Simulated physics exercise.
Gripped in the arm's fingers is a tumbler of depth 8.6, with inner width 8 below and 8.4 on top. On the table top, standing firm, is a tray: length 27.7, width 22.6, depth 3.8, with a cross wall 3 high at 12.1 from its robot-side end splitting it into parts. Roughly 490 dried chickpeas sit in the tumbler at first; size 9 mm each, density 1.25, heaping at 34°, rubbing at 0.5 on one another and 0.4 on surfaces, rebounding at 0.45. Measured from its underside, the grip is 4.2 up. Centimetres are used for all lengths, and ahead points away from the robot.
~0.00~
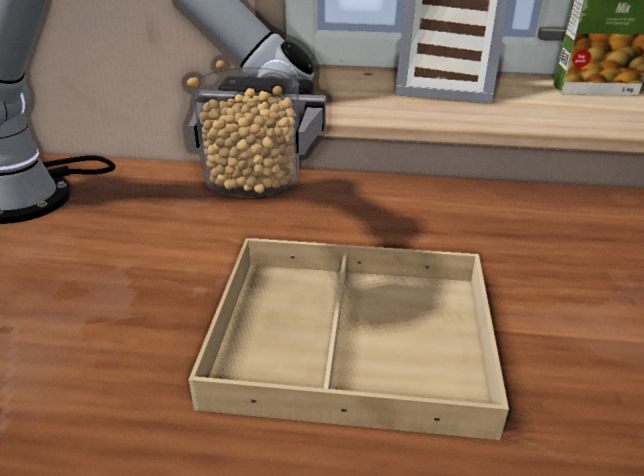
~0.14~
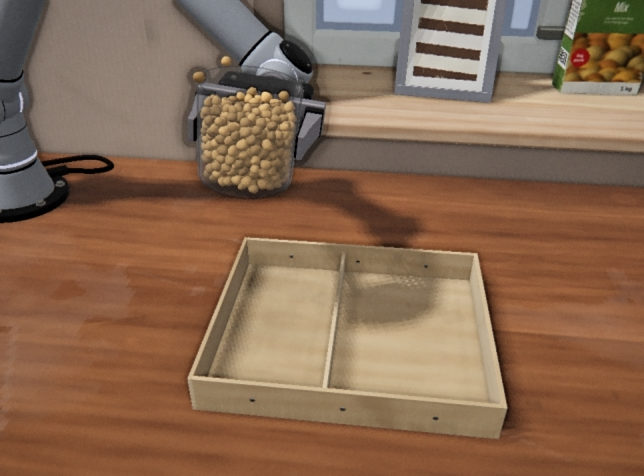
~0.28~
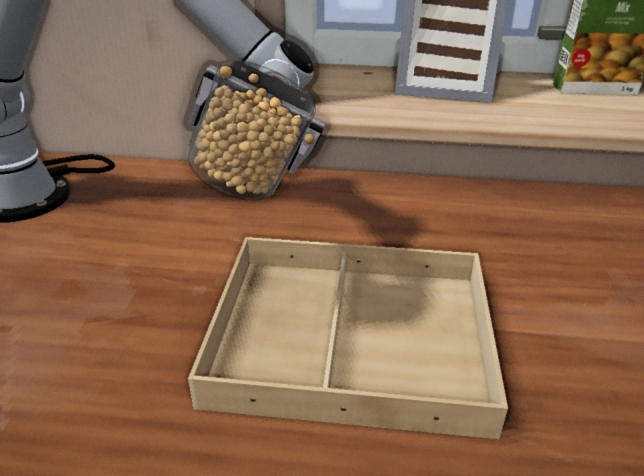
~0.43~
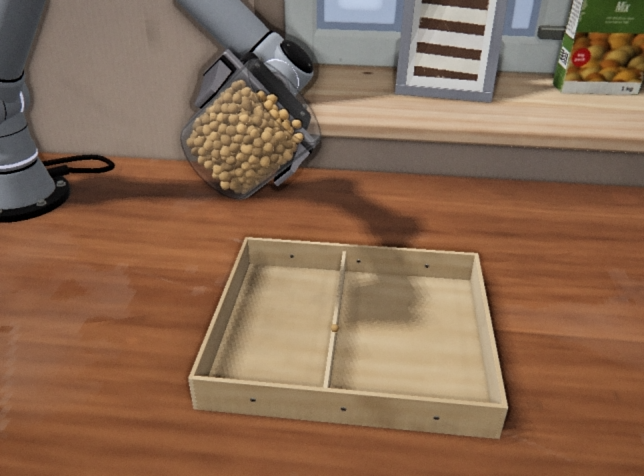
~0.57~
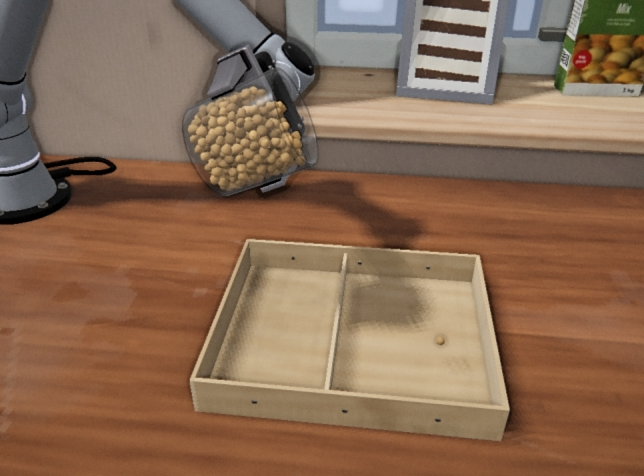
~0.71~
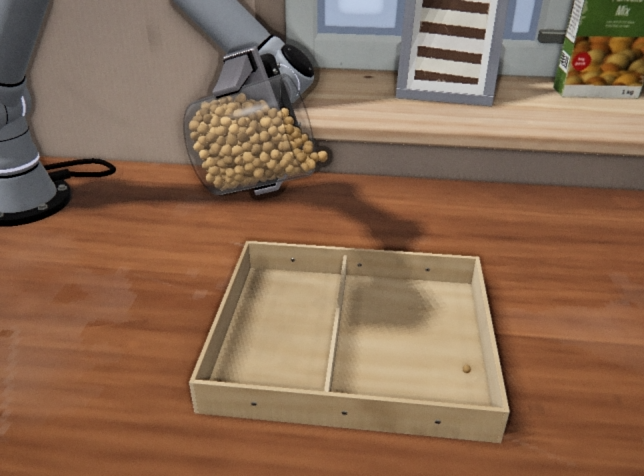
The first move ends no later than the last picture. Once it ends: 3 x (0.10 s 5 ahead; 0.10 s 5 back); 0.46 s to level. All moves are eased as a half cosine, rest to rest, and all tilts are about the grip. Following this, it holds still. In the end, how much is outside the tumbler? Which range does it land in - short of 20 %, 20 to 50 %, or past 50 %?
It lands past 50 %.
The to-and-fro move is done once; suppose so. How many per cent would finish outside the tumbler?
Estimate: Around 55 %.
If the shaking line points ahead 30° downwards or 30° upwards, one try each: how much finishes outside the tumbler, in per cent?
I'd say close to 50 percent for the first and close to 95 percent for the second.
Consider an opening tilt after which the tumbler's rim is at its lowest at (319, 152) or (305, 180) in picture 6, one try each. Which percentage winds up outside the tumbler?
Roughly 50 per cent, then roughly 95 per cent.
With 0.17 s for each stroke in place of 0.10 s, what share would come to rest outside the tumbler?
50 %.
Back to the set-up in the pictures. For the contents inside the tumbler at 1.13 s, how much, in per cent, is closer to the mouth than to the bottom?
Estimate: Around 60 %.
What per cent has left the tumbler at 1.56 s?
Roughly 80 per cent by then.
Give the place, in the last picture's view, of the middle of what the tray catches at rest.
Near (422, 342).
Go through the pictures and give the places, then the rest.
The first picture shows the tumbler middle at (249, 134), level; upper third of the load around (248, 119), from x 195 to 290, top at y 65; 490 in the tumbler.
The second picture shows the tumbler middle at (248, 133), tilted 7° forward; upper third of the load around (244, 118), from x 200 to 290, top at y 60.
The third picture shows the tumbler middle at (249, 133), tilted 25° forward; upper third of the load around (242, 118), from x 200 to 310, top at y 70; 489 in the tumbler, 1 in flight or on a rim.
The fourth picture shows the tumbler middle at (249, 133), tilted 47° forward; upper third of the load around (241, 116), from x 195 to 335, top at y 85; 489 in the tumbler, 1 in the far-side part.
The fifth picture shows the tumbler middle at (251, 136), tilted 65° forward; upper third of the load around (240, 118), from x 195 to 440, top at y 90; 489 in the tumbler, 1 in the far-side part.
The sixth picture shows the tumbler middle at (251, 138), tilted 72° forward; upper third of the load around (237, 121), from x 195 to 465, top at y 100; 489 in the tumbler, 1 in the far-side part.
After 1.13 s, tilted 72° forward, highest piece 24 above the table; 203 in the far-side part, 166 in the tumbler, 26 on the table or floor, 16 in the robot-side part, 79 in flight or on a rim.
After 1.56 s, tilted 32° forward, highest piece 25 above the table; 315 in the far-side part, 98 in the tumbler, 41 in the robot-side part, 36 on the table or floor.
After 1.97 s, level, highest piece 23 above the table; 315 in the far-side part, 98 in the tumbler, 41 in the robot-side part, 36 on the table or floor.
After 3.02 s, level, highest piece 23 above the table; 315 in the far-side part, 98 in the tumbler, 41 in the robot-side part, 36 on the table or floor.
In the end, 315 in the far-side part, 98 in the tumbler, 41 in the robot-side part, 36 on the table or floor. That is 80 % outside the tumbler.
